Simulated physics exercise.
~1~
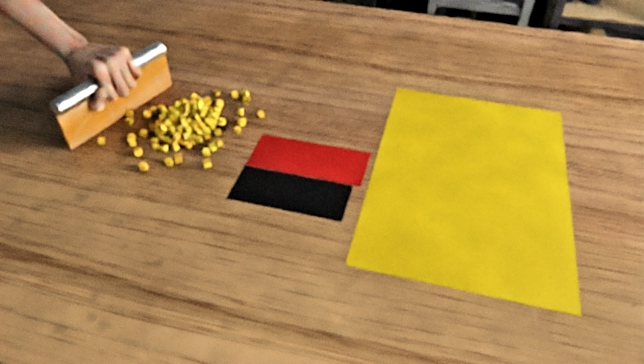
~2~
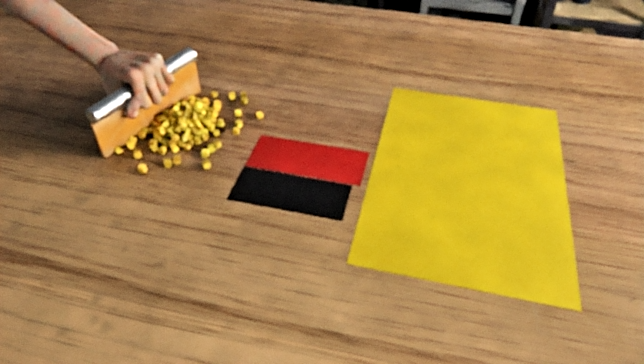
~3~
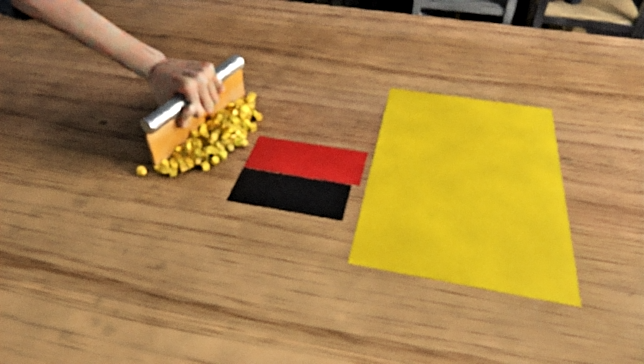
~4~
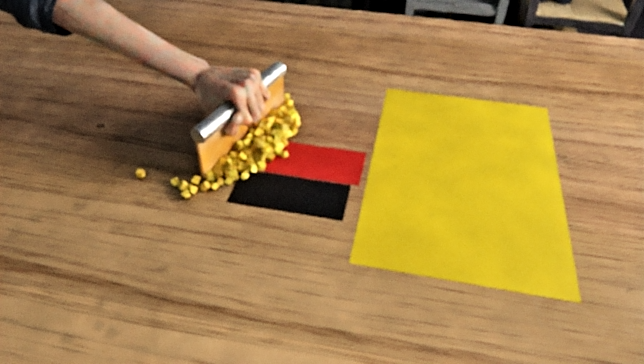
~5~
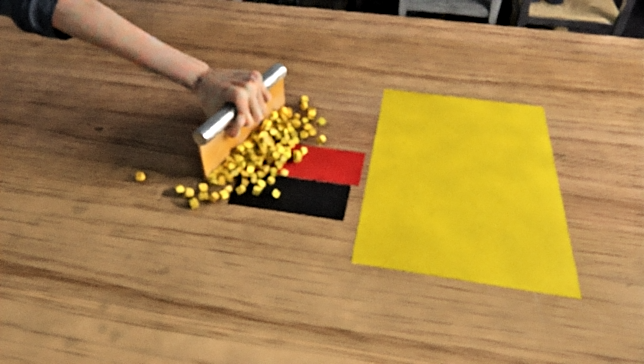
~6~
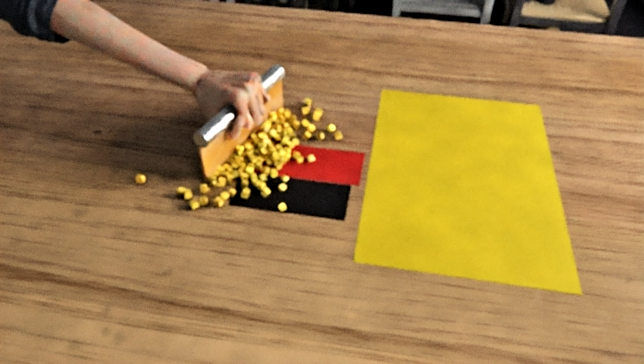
A hand pushes yellow cubes right with a scraper, leaving some on red and black sheets.
